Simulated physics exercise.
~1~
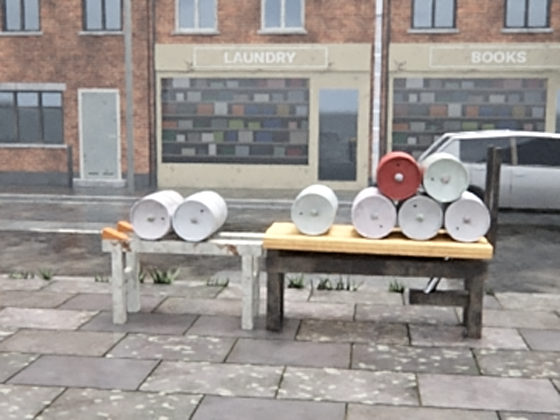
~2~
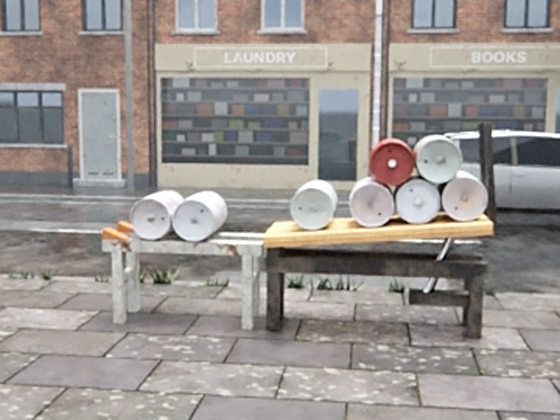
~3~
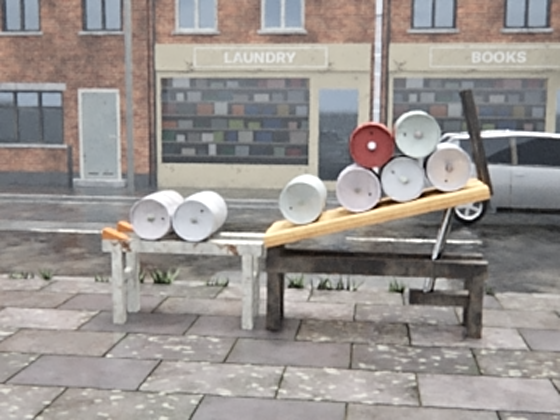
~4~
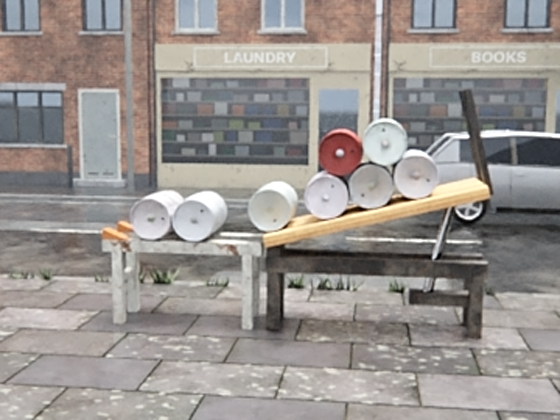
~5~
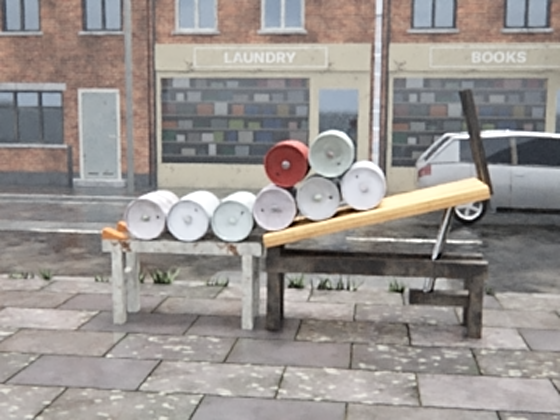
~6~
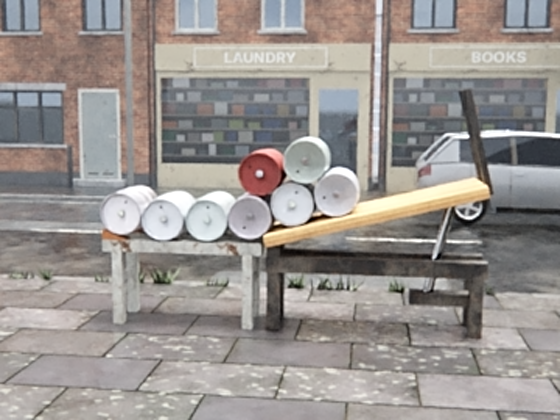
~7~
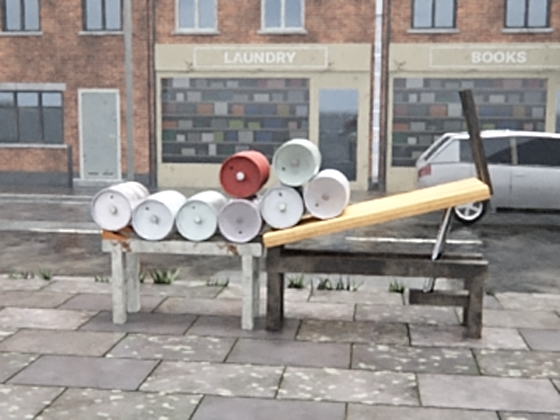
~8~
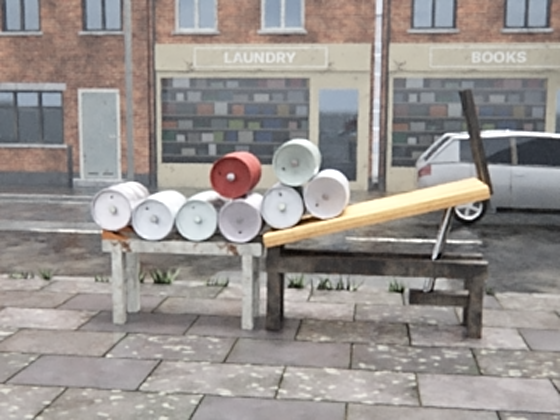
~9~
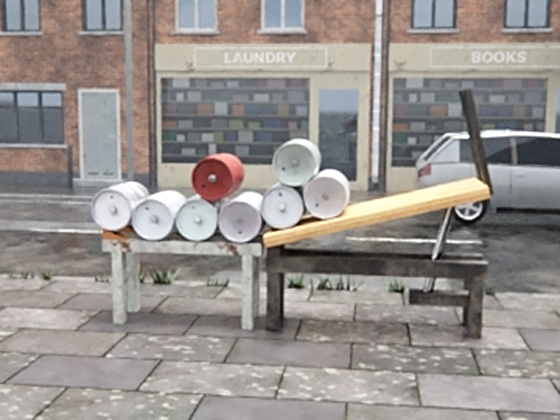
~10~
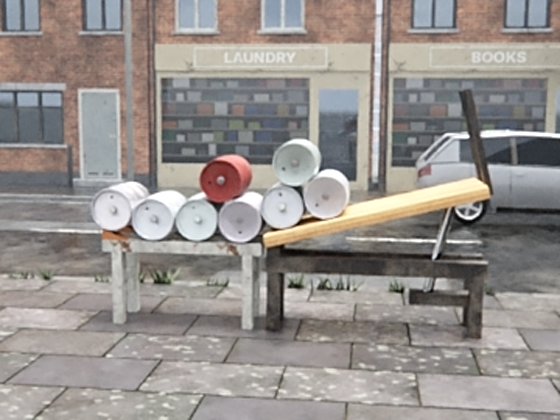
A wooden deck tilted up at its right edge on a wet street, sending its stacked kegs rolling left onto a level rack, where they bunched against two pale ones, and the red keg ended up resting on top of the row.
